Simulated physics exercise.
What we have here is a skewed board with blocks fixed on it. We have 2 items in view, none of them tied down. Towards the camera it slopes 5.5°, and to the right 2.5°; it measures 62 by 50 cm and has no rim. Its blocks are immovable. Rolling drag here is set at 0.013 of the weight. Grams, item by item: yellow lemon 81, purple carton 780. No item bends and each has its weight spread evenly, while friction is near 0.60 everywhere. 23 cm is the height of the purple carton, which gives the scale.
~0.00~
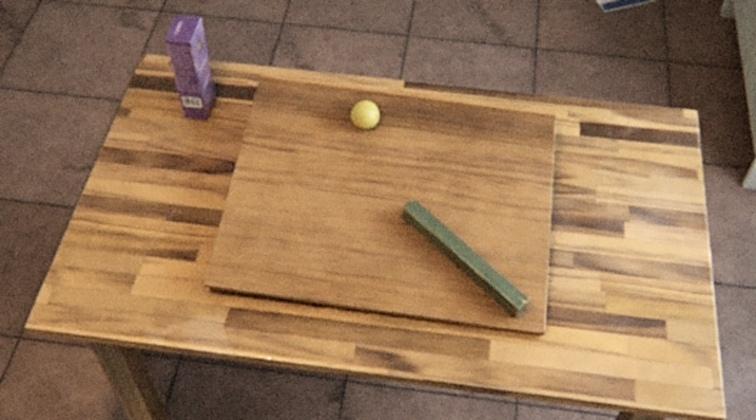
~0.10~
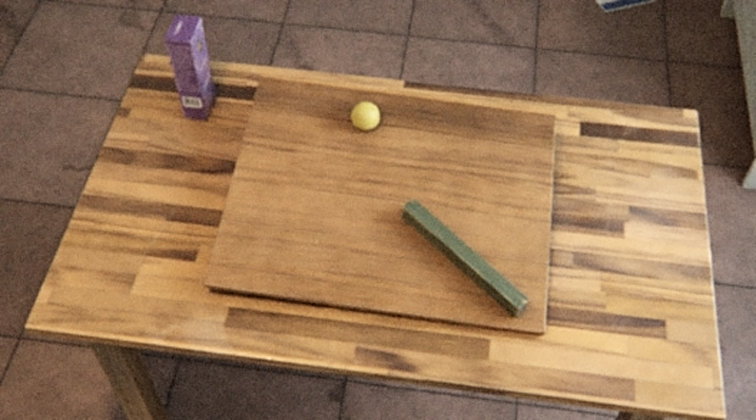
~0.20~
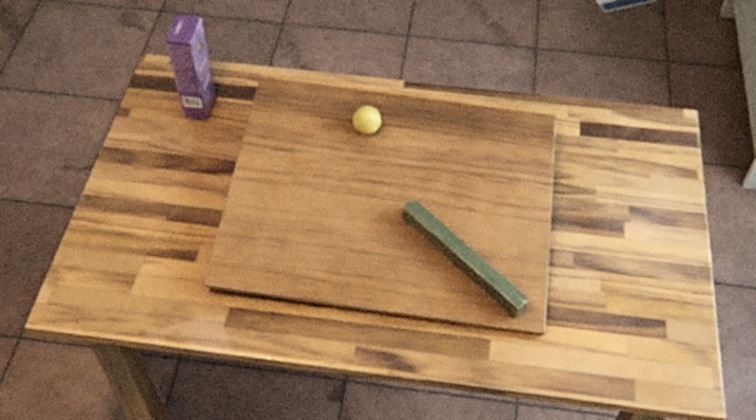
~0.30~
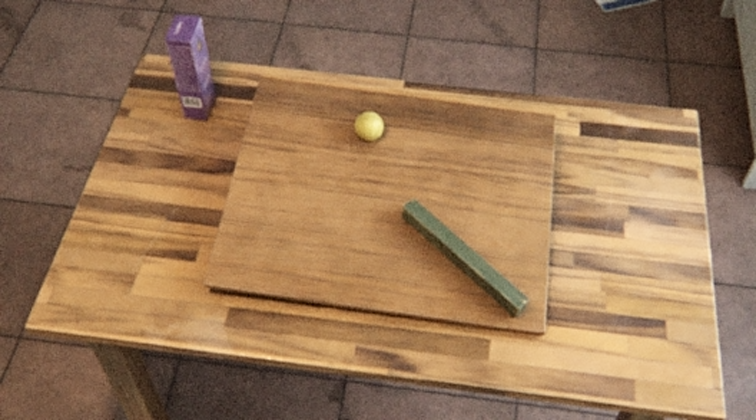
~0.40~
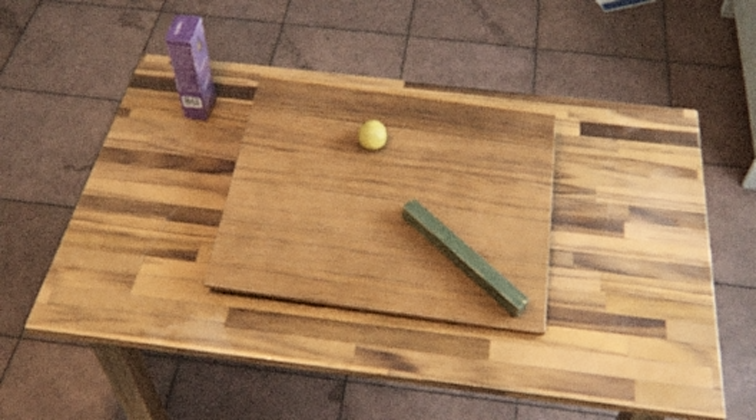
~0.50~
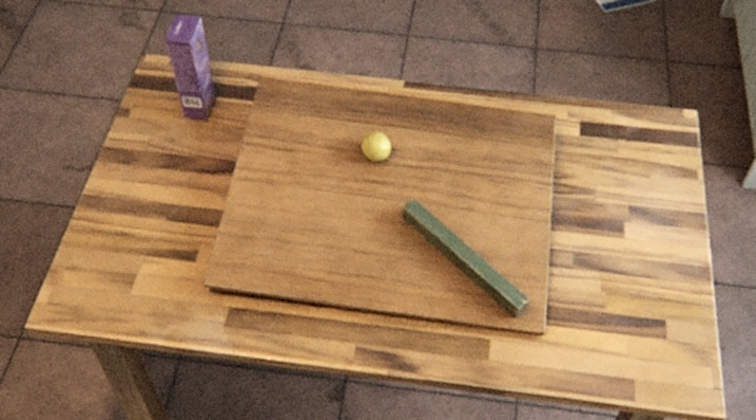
A small yellow lemon rolls slowly at first, then faster, across a brown wooden board, coming toward the viewer and drifting slightly right. The board lies on a striped wooden table above dark floor tiles, seen from above by a camera that stays still. A purple carton stands motionless at the table's far left corner, and a dark green bar rests unmoving on the board's right side.
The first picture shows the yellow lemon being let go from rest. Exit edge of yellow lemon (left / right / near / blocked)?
Near.
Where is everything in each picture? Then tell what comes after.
In the first frame, 40 cm of board to the near edge; yellow lemon (365, 115); purple carton (192, 70).
In the second frame, 40 cm of board to the near edge; yellow lemon (366, 116); purple carton (192, 70).
In the third frame, 39 cm of board to the near edge; yellow lemon (367, 120); purple carton (192, 70).
In the fourth frame, 38 cm of board to the near edge; yellow lemon (369, 126); purple carton (192, 70).
In the fifth frame, 36 cm of board to the near edge; yellow lemon (372, 136); purple carton (192, 70).
In the sixth frame, 33 cm of board to the near edge; yellow lemon (377, 147); purple carton (192, 70).
After 0.80 s, 22 cm of board to the near edge; yellow lemon near (394, 198).
After 1.30 s, 9 cm of board to the near edge; yellow lemon near (369, 257).
After 1.60 s, it has gone over the near edge; yellow lemon near (367, 338).
After 1.80 s, it has gone over the near edge; yellow lemon near (368, 402).
In the end (1.9 s), it has gone over the near edge; purple carton under 8 cm from the start.
